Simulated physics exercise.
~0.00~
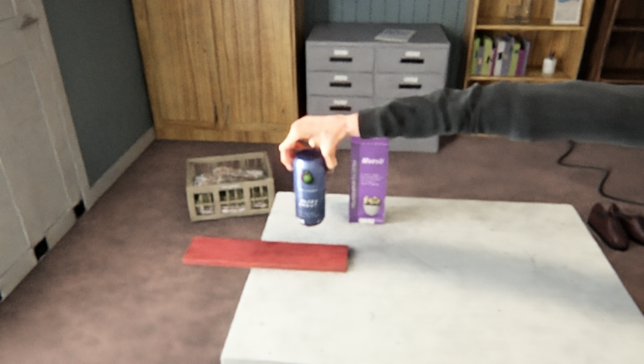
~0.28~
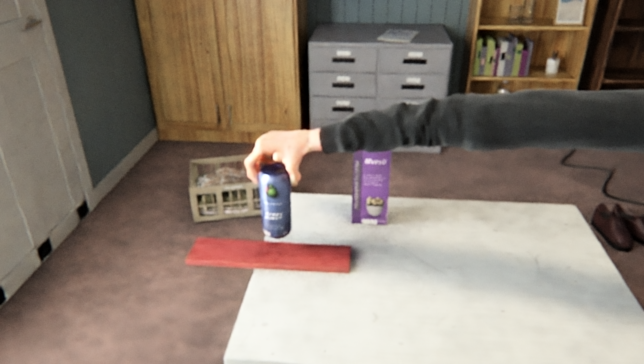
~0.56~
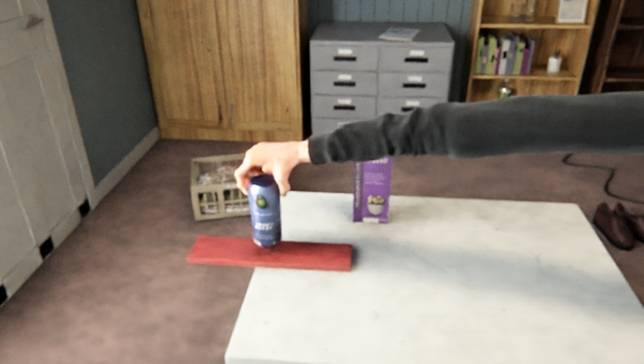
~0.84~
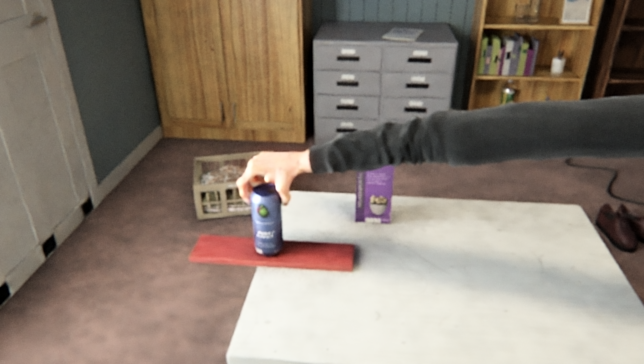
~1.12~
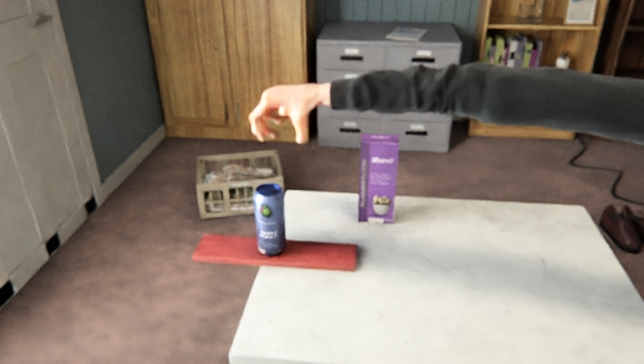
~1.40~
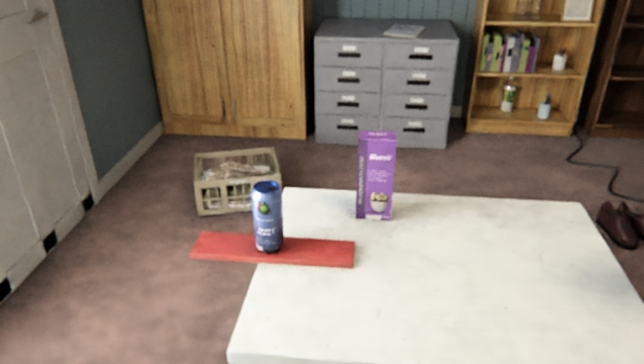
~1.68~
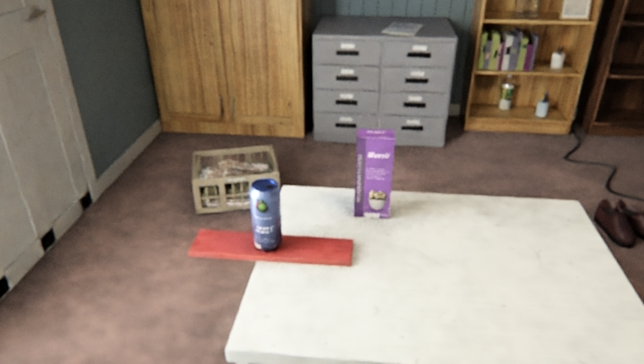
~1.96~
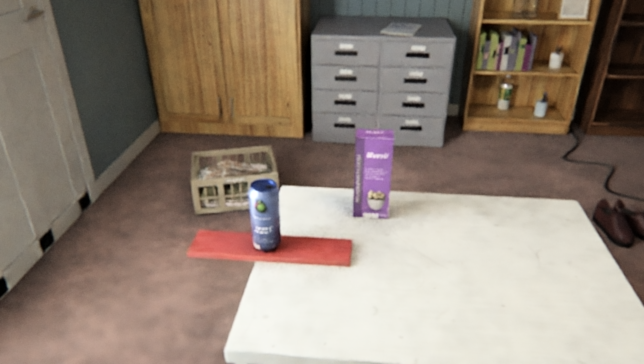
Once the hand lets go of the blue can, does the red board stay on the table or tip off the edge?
The red board stays on the table, with the blue can still standing upright on it.
In a room with drawers and shelves, a hand moves a blue can leftward over a white table and sets it on a red board jutting past the edge, near a purple carton. The hand lets go and withdraws, and the can and board stay still.
